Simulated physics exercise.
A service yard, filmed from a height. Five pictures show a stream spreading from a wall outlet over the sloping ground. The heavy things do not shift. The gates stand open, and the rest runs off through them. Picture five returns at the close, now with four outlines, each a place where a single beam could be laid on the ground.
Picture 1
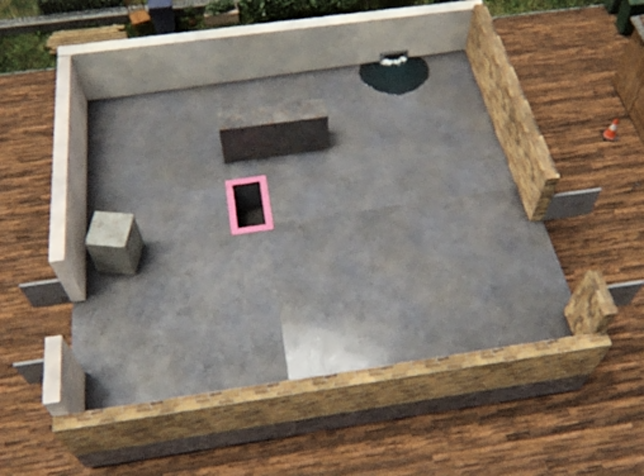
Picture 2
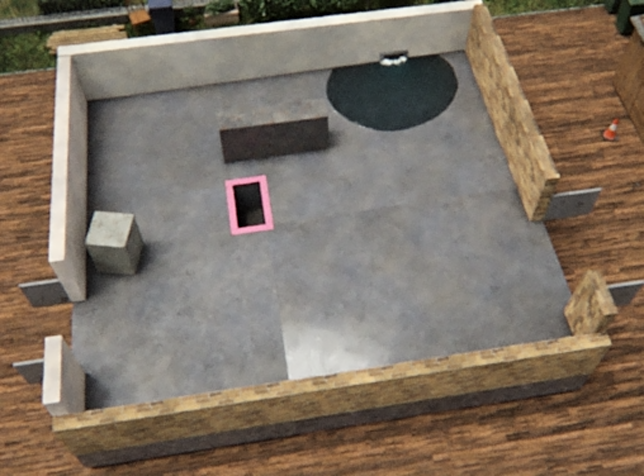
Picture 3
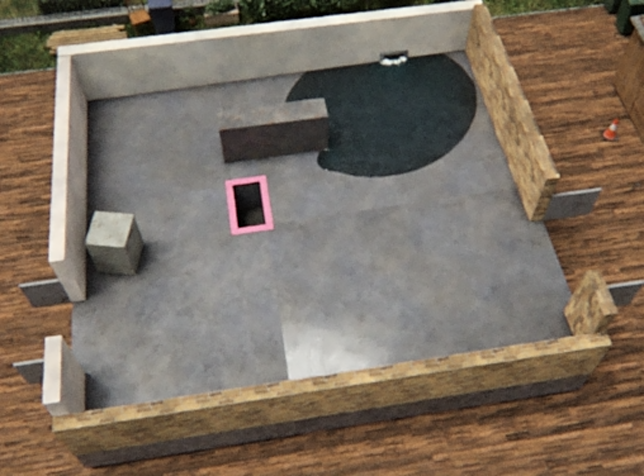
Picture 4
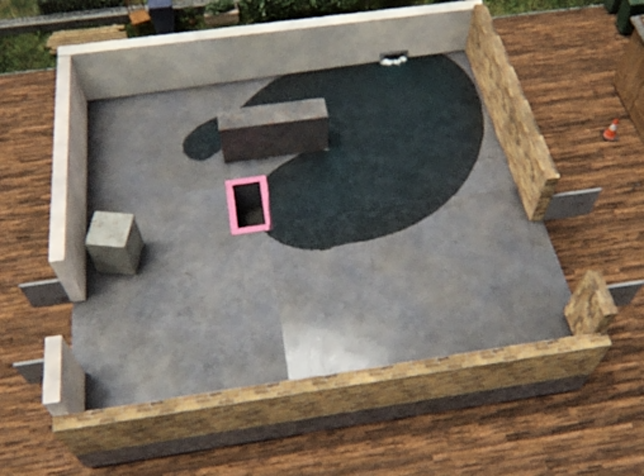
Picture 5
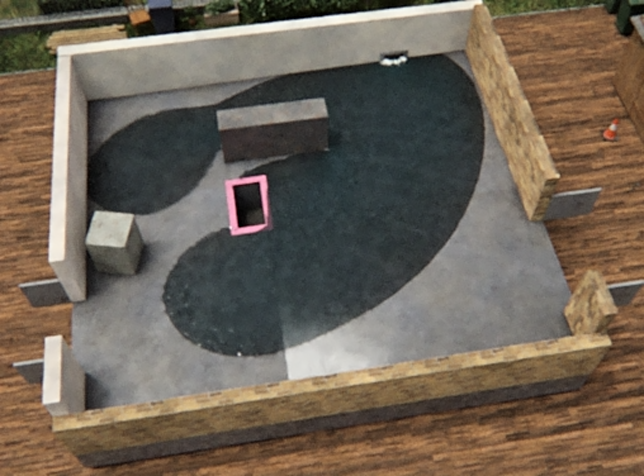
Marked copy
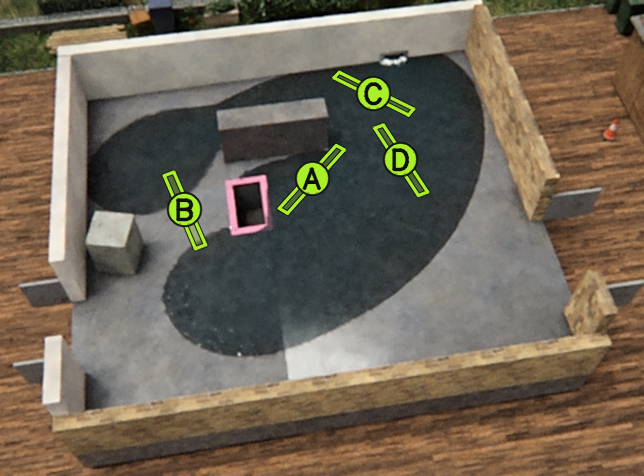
We see dark water spread from an outfall at the back wall of a walled yard, pass around a long block, and reach the pink-edged gully as it widens toward the left wall and the front.
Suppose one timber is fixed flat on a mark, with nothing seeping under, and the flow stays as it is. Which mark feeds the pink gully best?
Place B does it best.
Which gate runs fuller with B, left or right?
The left one.
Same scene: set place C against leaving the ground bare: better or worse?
It is worse.
On the marked copy, A from (283, 210) to (340, 147); B from (169, 173) to (200, 246); C from (336, 75) to (411, 112); D from (378, 126) to (422, 193).
Choosing A, about 6 % of the stream runs into the pink gully, about 92 % out by the gates.
Choosing B, about 18 % of the stream runs into the pink gully, about 80 % out by the gates.
Choosing C, about 4 % of the stream runs into the pink gully, about 93 % out by the gates.
Choosing D, about 9 % of the stream runs into the pink gully, about 89 % out by the gates.
